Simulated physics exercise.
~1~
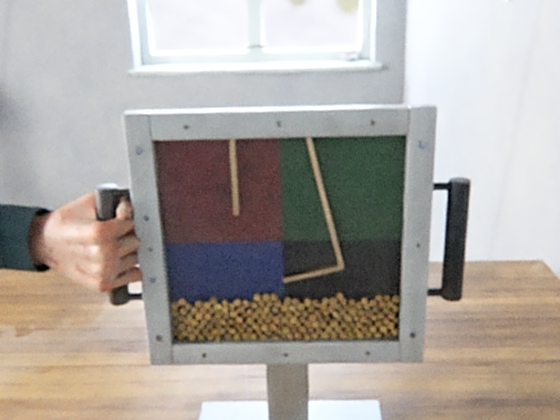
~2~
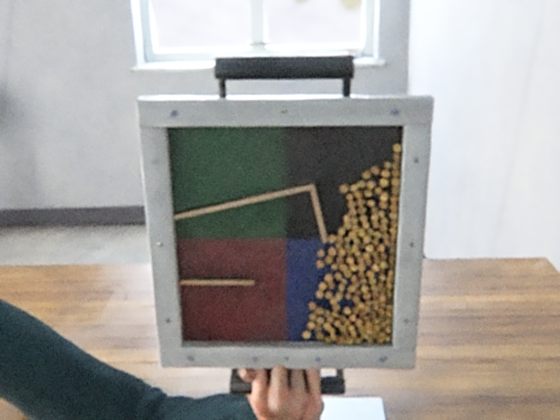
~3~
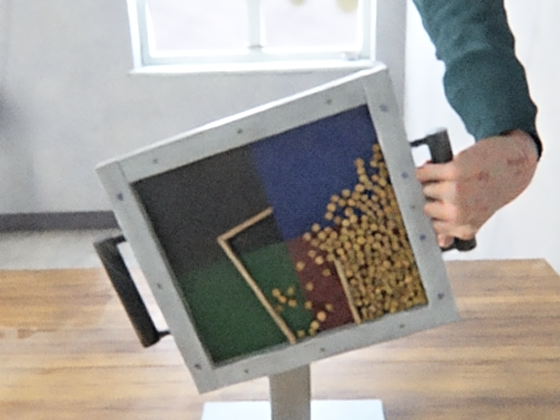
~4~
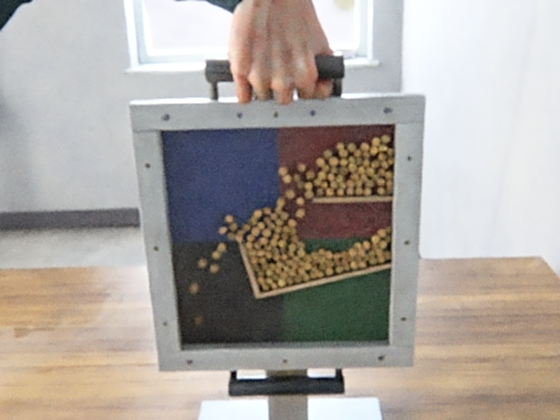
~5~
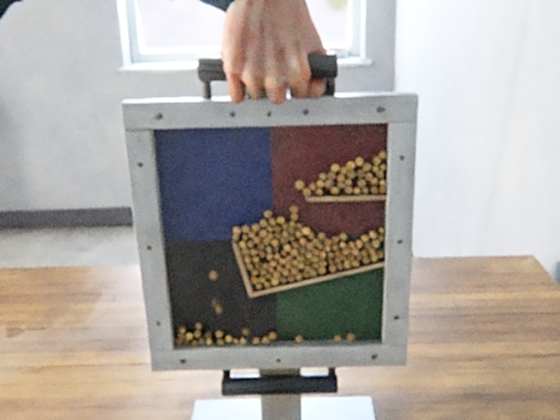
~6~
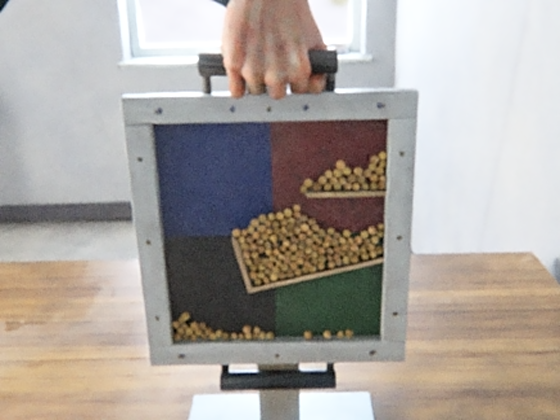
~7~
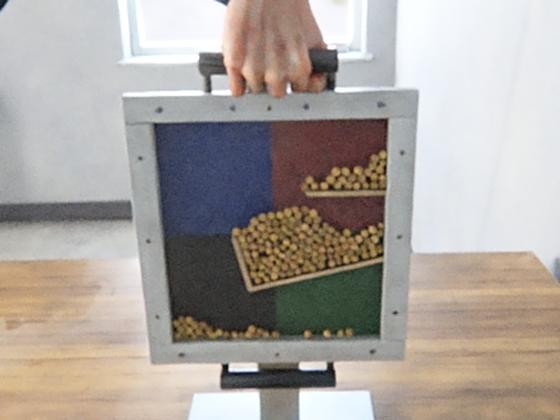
The clip shows hands turning a framed box of pale beads counterclockwise through three quarters of a turn; the beads tumble across its coloured quarters and settle mostly on two inner ledges, spanning red, green and black, with some along the bottom and few in blue.
